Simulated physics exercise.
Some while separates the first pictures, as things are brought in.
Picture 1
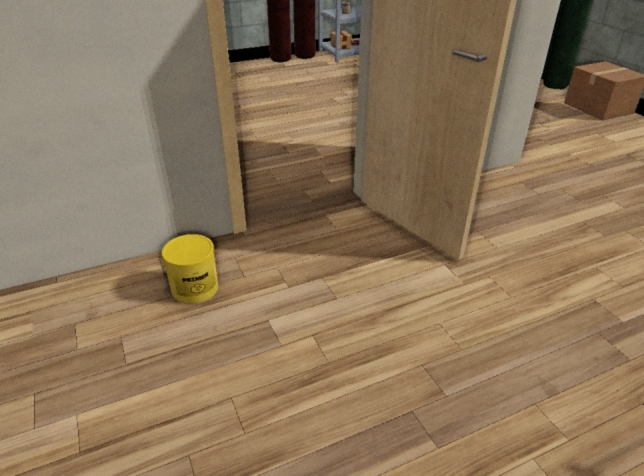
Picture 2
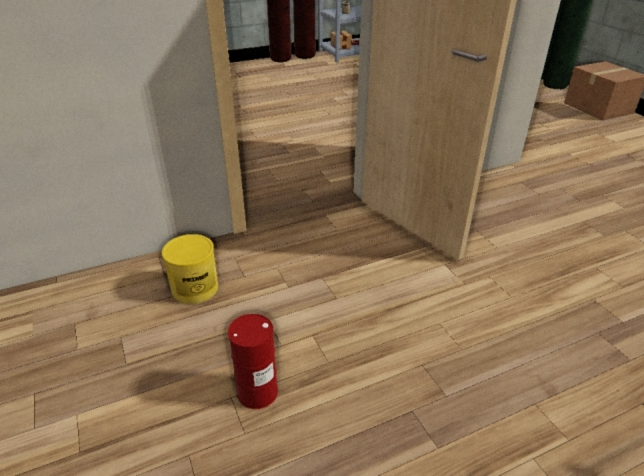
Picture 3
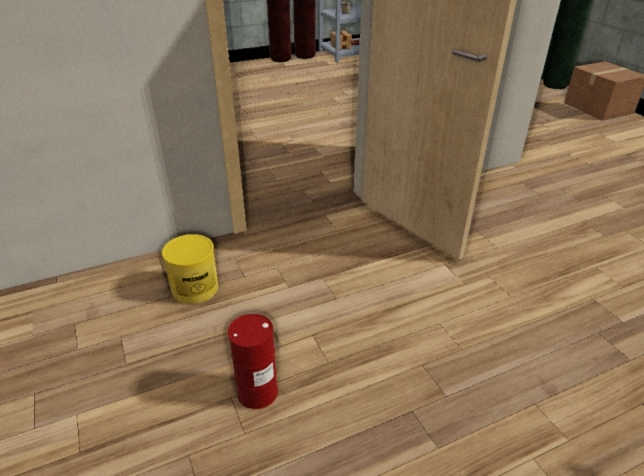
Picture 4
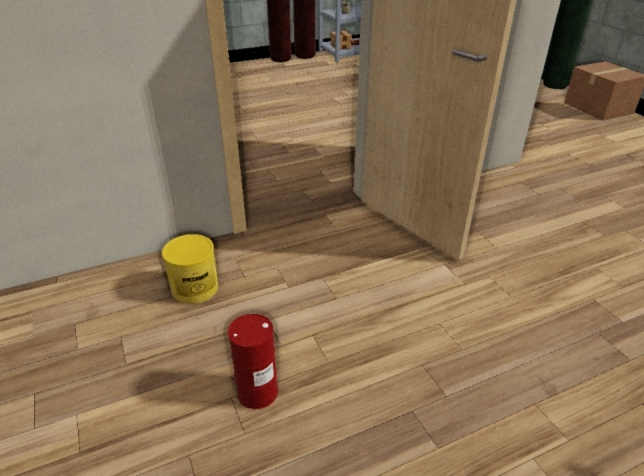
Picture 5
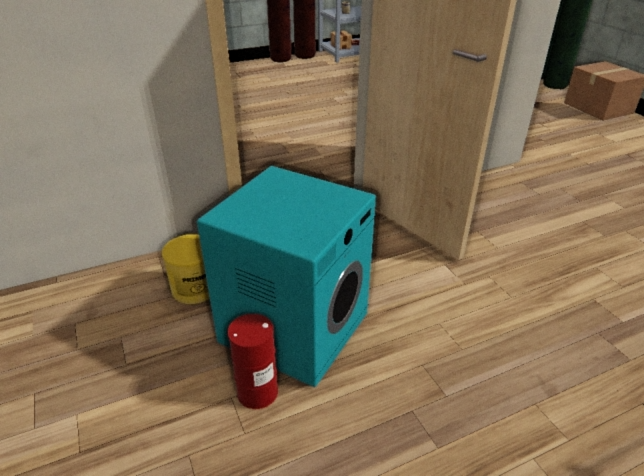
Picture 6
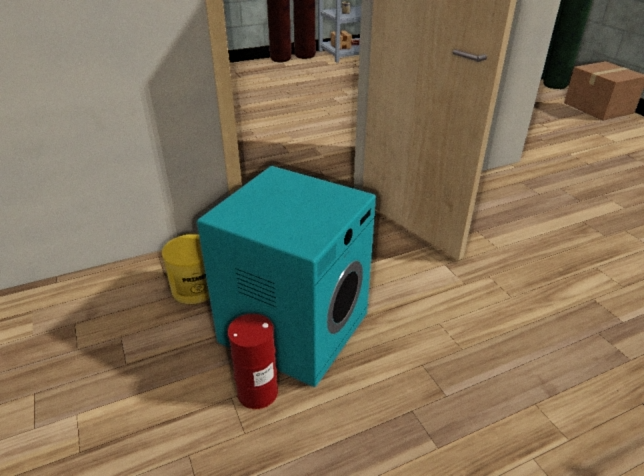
In a room with a wood-plank floor and pale grey walls, seen from above by a still camera, a light wooden door stands wide open onto a space with shelving and dark red cylinders. A yellow pail sits by the doorframe at left, and a cardboard box lies at far right. A red canister appears in front of the pail, then a turquoise front-loading appliance appears before the doorway, and nothing else visibly moves.
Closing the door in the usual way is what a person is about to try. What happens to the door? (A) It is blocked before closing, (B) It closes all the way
It closes all the way (B).
Then, 0.60 s later than the last frame, door at 85°.
Then, 1.00 s later than the last frame, door at 58°.
Then, 1.30 s later than the last frame, door at 37°.
Then, 1.70 s later than the last frame, door at 9°.
When it is over, door at 0°; all 3 as before. End places, in pixels of the last picture, turquoise appliance near (292, 273).
